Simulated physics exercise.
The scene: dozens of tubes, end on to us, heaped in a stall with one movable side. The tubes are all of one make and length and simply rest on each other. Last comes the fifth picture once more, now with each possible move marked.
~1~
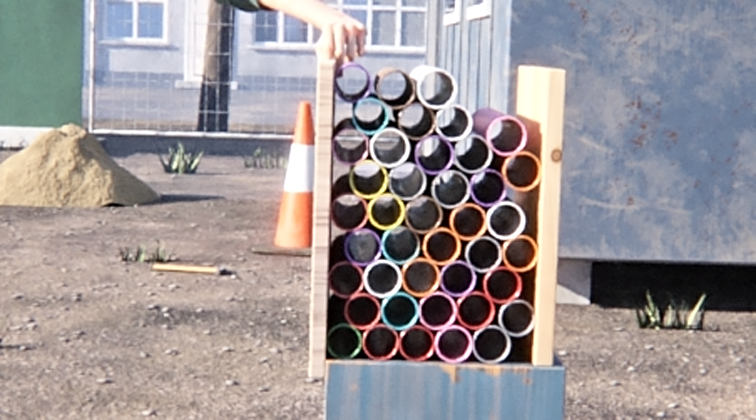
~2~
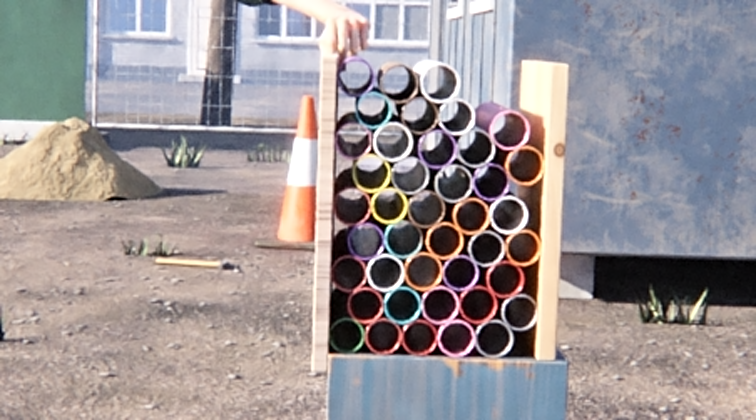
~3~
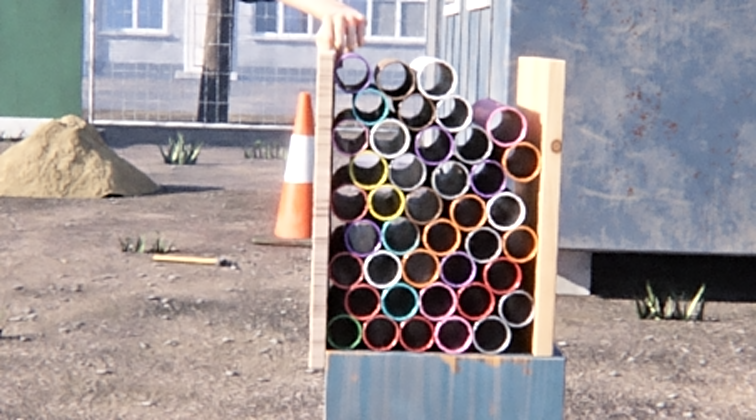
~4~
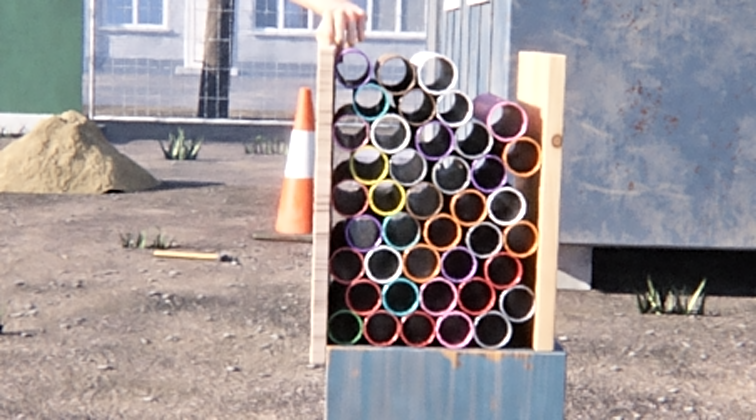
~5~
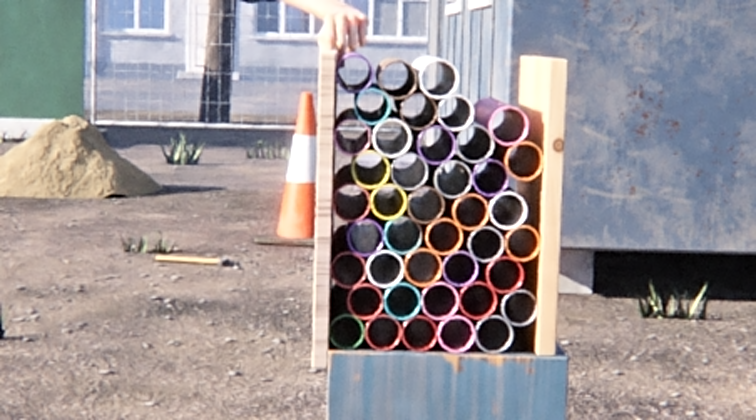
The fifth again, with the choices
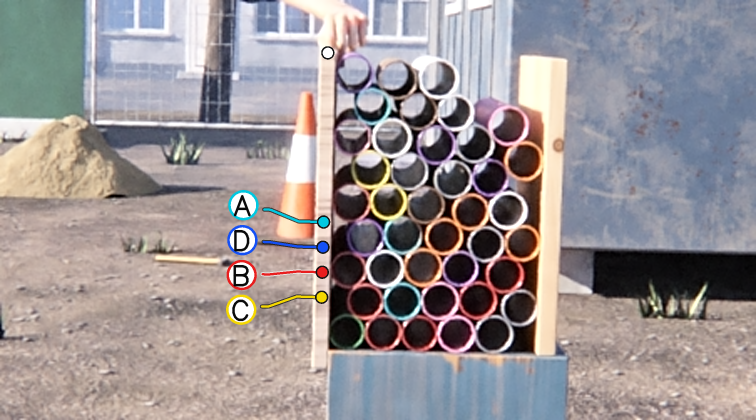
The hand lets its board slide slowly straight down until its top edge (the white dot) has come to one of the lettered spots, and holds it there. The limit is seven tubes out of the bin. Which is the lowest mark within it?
Down to A.
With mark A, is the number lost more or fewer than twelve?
Fewer than twelve.
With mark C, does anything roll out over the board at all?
At C: Yes.
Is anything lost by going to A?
Yes, at A.
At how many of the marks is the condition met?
The number is one.
On the marked copy, A at (323, 222); B at (322, 272); C at (321, 298); D at (323, 247); the white dot at (328, 53).
With A. Early on, top of the board (334, 125).
Further on, top of the board (332, 205).
At the end, top of the board (332, 222), about four out over the board.
As for the rest, B more than seven out over the board; C more than seven out over the board; D more than seven out over the board.
